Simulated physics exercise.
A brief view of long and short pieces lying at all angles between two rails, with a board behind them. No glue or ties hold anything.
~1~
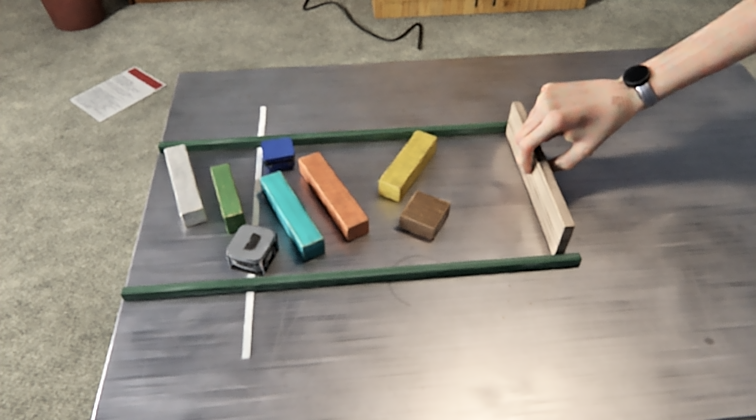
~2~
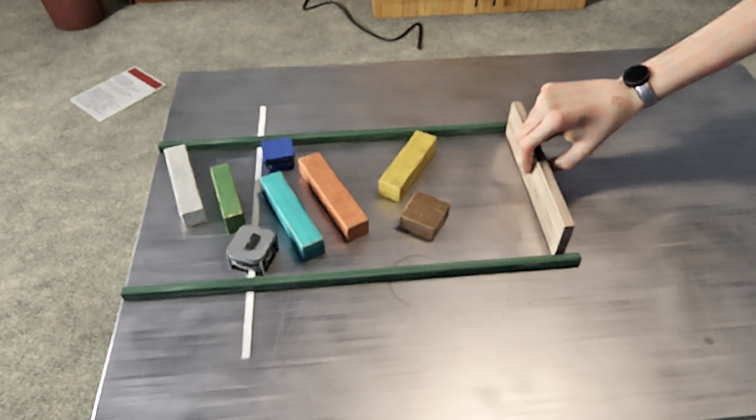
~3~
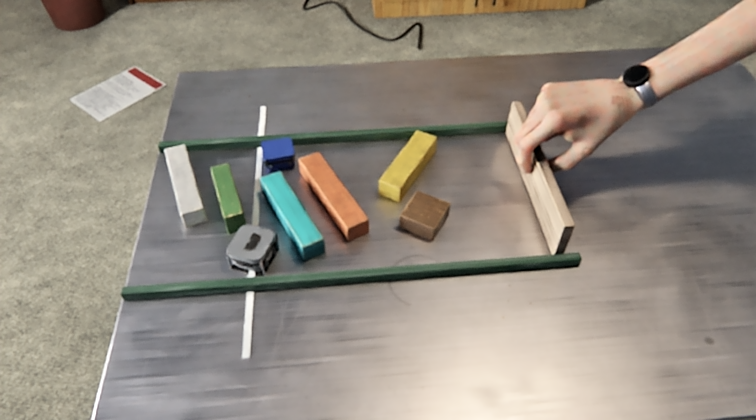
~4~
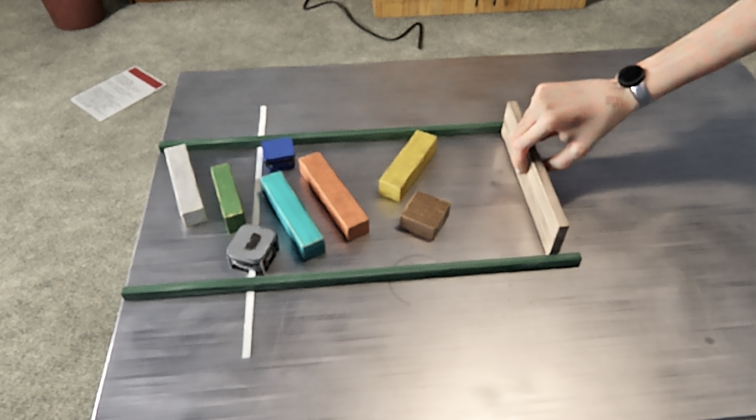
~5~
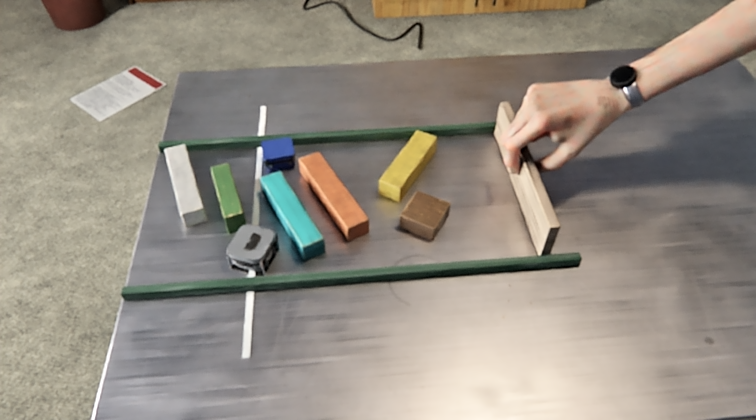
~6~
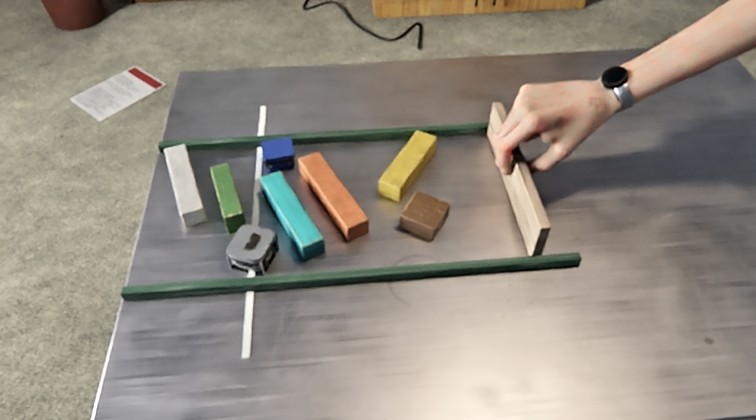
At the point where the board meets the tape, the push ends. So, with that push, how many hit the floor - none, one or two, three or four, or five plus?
I'd say none.
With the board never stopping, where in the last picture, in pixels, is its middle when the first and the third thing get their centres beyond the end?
About (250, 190) and about (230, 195).
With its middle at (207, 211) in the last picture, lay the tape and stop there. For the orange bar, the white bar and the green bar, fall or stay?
The orange bar is still there. The white bar is gone. The green bar is gone.
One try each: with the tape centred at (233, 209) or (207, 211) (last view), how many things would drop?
First 2, second 4.
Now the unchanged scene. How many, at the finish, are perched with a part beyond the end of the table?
2.
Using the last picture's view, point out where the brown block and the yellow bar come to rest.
Positions - first (234, 238), then (245, 177).
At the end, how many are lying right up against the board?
My count gives 2.
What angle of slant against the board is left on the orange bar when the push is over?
It comes to around 10 degrees.
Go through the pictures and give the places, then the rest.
White bar (185, 184); green bar (228, 197); grey case (253, 250); board (536, 173); tape (256, 208), in the first picture.
Green bar (229, 198); brown block (425, 215), in the second picture.
Grey case (253, 251); turquoise stick (292, 214), in the third picture.
White bar (186, 184); yellow bar (409, 165), in the fourth picture.
Green bar (229, 197); blue case (279, 155), in the fifth picture.
White bar (185, 184); green bar (229, 197); grey case (253, 251); board (515, 175); tape (256, 208), in the sixth picture.
A little later, none off yet; white bar at rest near (185, 184); green bar at rest near (229, 197); grey case at rest near (253, 251).
Next, none off yet; white bar at rest near (185, 184); green bar at rest near (229, 197); grey case at rest near (251, 251).
Later still, none off yet; white bar moving near (176, 184); green bar shifted a little near (202, 199); grey case shifted well along near (174, 256).
When it is over, the number that fall off is zero.
